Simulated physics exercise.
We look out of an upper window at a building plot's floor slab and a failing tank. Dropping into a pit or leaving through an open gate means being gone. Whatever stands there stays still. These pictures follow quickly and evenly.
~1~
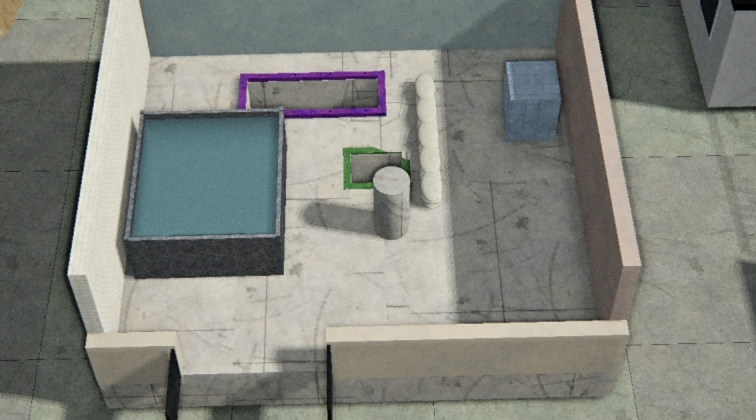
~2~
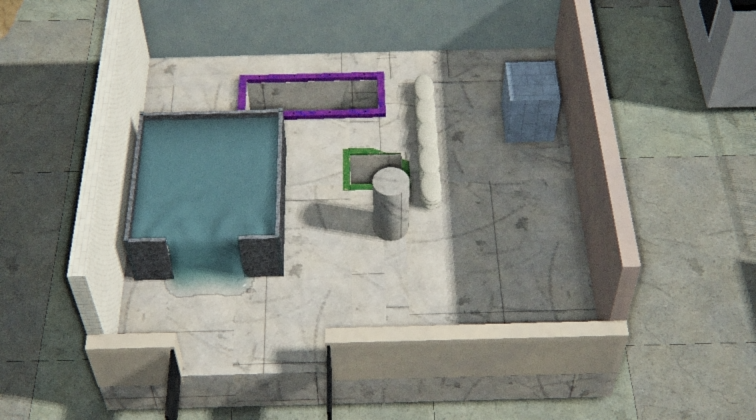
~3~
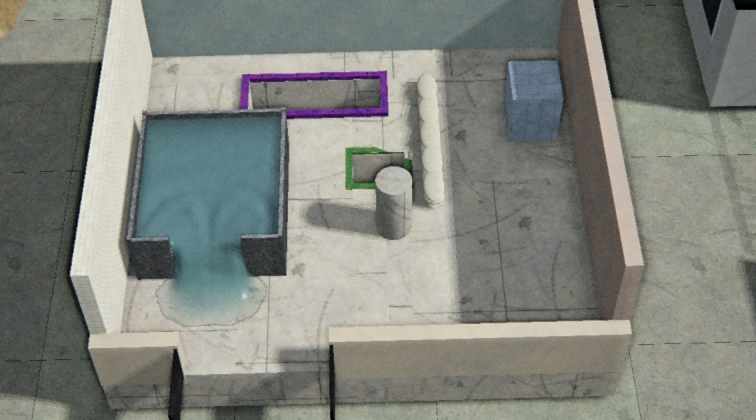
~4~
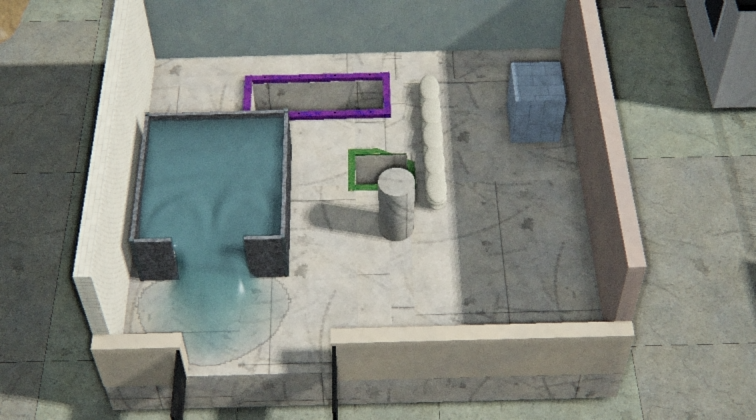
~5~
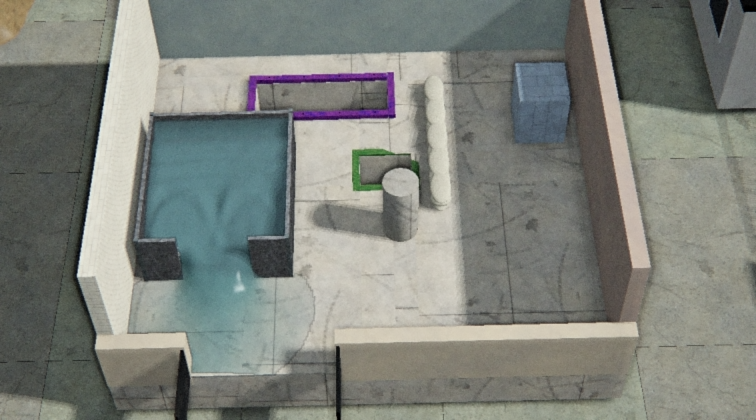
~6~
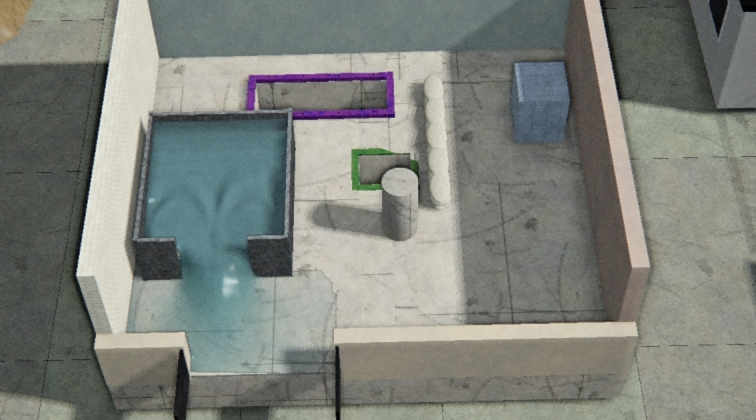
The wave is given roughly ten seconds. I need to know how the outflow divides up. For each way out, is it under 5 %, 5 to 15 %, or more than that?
As I see it, the gate will likely win a major part beyond fifteen per cent; the purple pit will likely win a minor part below five per cent; the green pit will likely win a minor part below five per cent.
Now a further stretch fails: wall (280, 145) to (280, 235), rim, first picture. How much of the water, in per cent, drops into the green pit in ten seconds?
The green pit gets 25 per cent.
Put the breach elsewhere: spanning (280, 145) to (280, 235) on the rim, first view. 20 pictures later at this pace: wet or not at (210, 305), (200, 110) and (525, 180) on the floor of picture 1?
In that order: Free of water, not flooded, awash.
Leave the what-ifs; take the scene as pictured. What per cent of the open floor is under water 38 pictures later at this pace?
I'd estimate some 35 per cent.
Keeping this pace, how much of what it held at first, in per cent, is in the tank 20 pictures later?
Near 44 in a hundred.
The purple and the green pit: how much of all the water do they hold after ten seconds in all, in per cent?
Estimated: 0 per cent and 0 per cent respectively.
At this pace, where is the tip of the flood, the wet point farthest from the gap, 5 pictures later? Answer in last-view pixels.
Somewhere close to (421, 355).
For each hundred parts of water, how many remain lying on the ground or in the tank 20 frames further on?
64 in a hundred.
A moment on, water covers 15 % of the floor; the gate 10 %, the purple pit 0 %, the green pit 0 %.
Next, water covers 15 % of the floor; the gate 22 %, the purple pit 0 %, the green pit 0 %.
Then, water covers 25 % of the floor; the gate 36 %, the purple pit 0 %, the green pit 0 %.
Later, water covers 35 % of the floor; the gate 54 %, the purple pit 0 %, the green pit 0 %.
In the end, water covers 40 % of the floor; the gate 68 %, the purple pit 0 %, the green pit 0 %.
